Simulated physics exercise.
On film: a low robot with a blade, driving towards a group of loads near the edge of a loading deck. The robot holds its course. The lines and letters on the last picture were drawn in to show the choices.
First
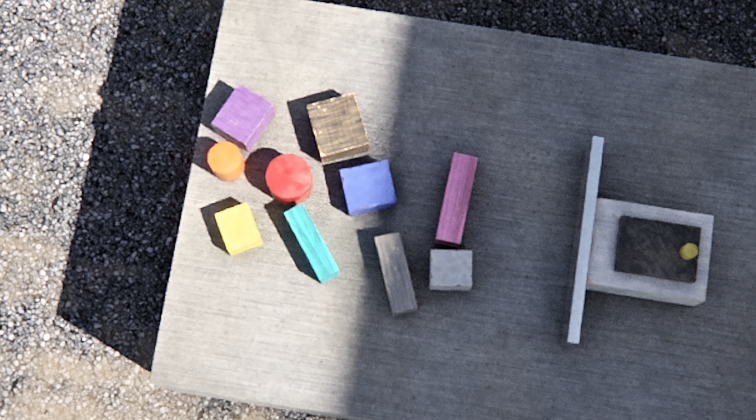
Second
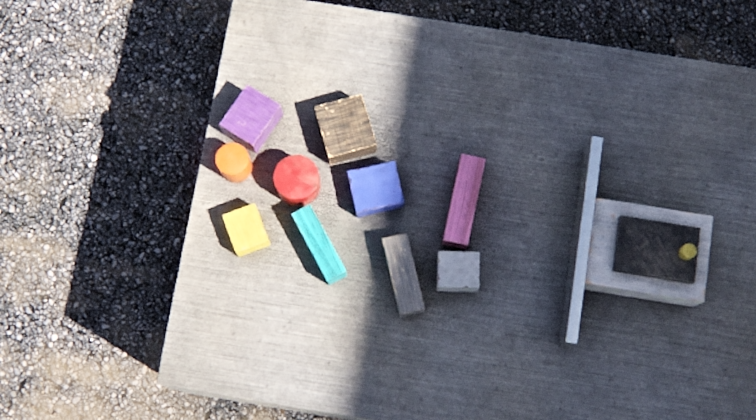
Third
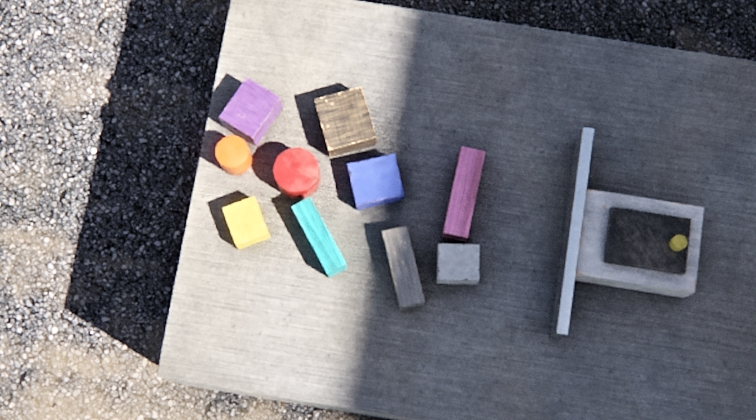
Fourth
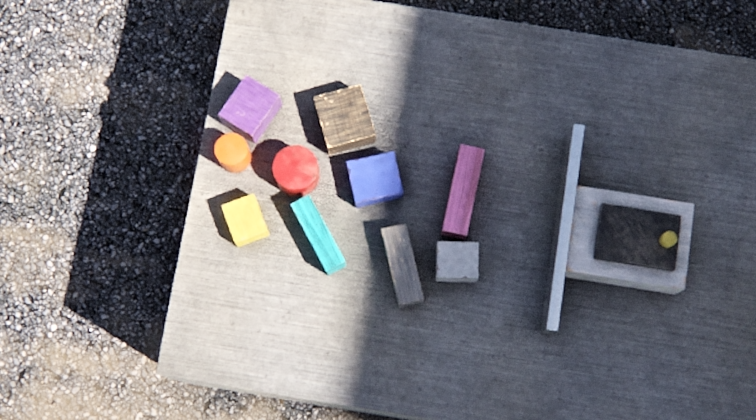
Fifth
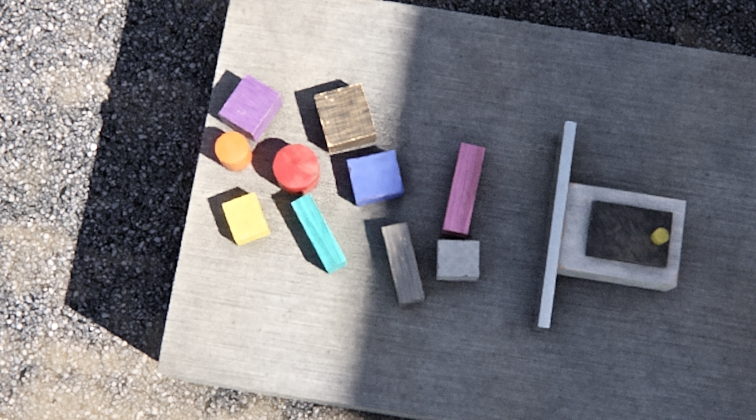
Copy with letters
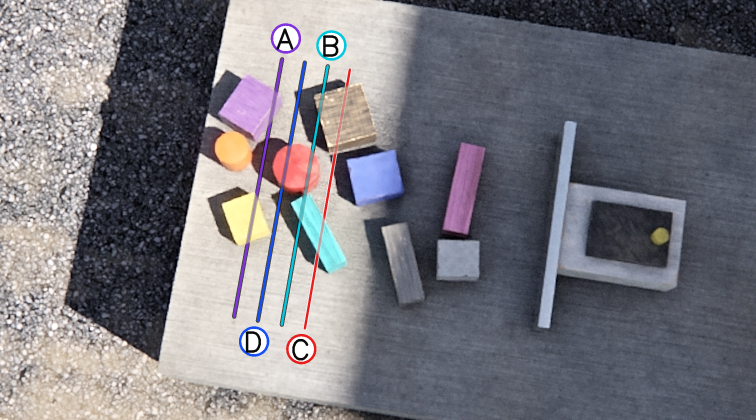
In the video, a low robot with a wide blade moves slowly left across a grey, partly shaded deck towards a group of colourful crates, canisters and bars near its edge, which stay in place while a gap remains.
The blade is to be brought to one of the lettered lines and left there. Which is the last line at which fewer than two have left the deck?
No farther than B.
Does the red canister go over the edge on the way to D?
By then, yes.
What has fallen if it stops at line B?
The orange canister goes over.
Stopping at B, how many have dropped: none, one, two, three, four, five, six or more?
By then, one.
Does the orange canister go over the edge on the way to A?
Yes.
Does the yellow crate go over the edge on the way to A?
Yes.
On the marked copy, A at (259, 185); B at (305, 192); C at (328, 196); D at (282, 189).
Taking B. A third of the way, robot (532, 218); grey bar (396, 264); white crate (432, 256).
Two thirds of the way, robot (441, 204); red canister (279, 167); turquoise stick (289, 230).
When it is over, robot (372, 193); orange canister over the edge; yellow crate (196, 210); one fallen.
As for the rest, A drops five; C is within the limit but short; D drops three.
